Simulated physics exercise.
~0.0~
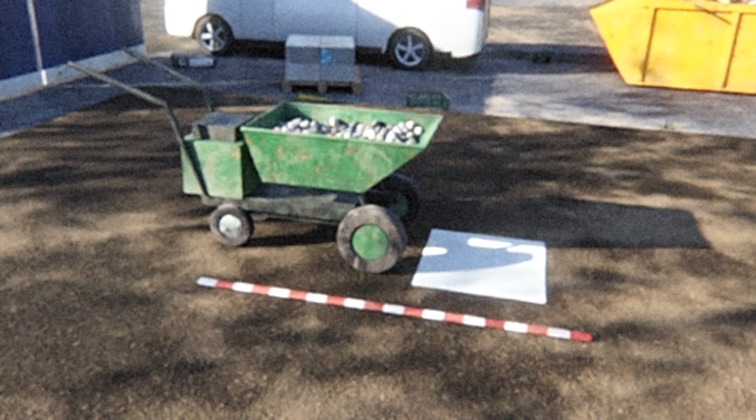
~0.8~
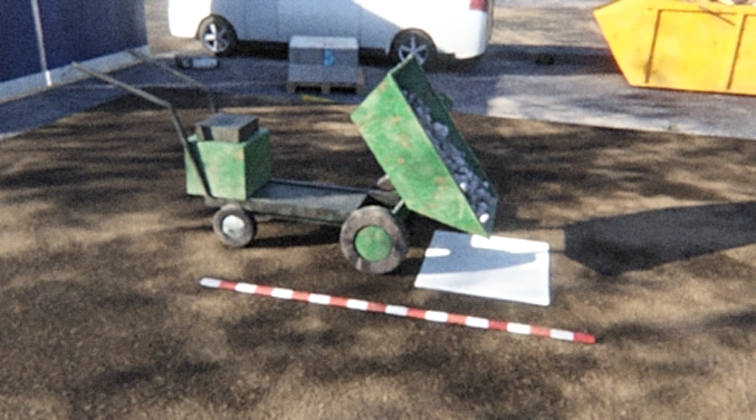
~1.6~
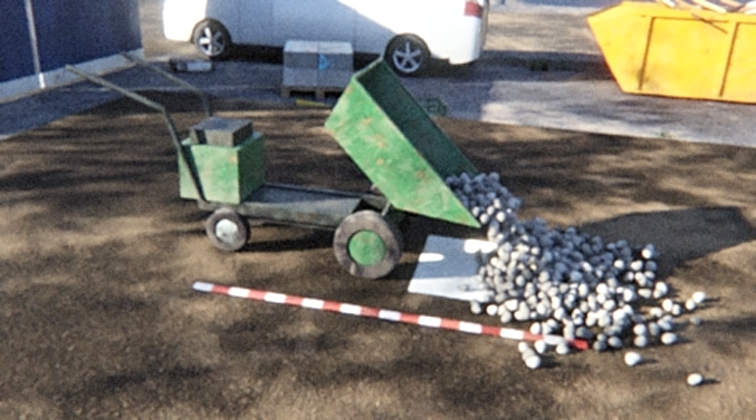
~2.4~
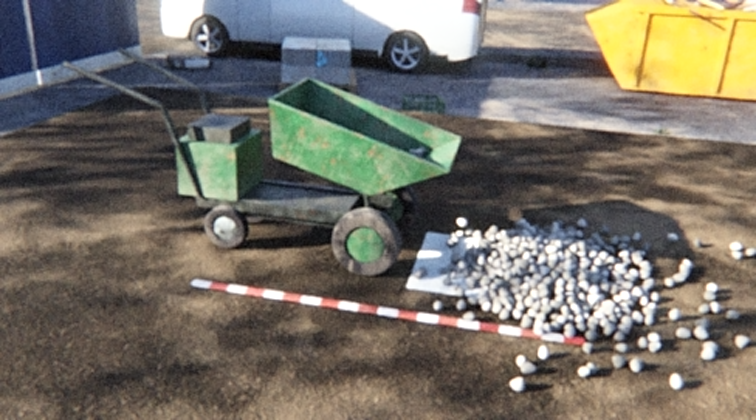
To begin with, a green motor barrow loaded with grey cobbles stands on dark ground, a white sheet lying ahead of it and a red-and-white banded pole in front. A white van and a yellow container are behind. The skip tips steeply forward towards the right, with the stones still inside as its lip drops over the sheet. Then the cobbles pour out, covering much of the sheet and spreading beyond it to the right. Finally the skip swings back to a slight forward tilt, nearly empty, beside a broad heap with stray stones scattered around it.
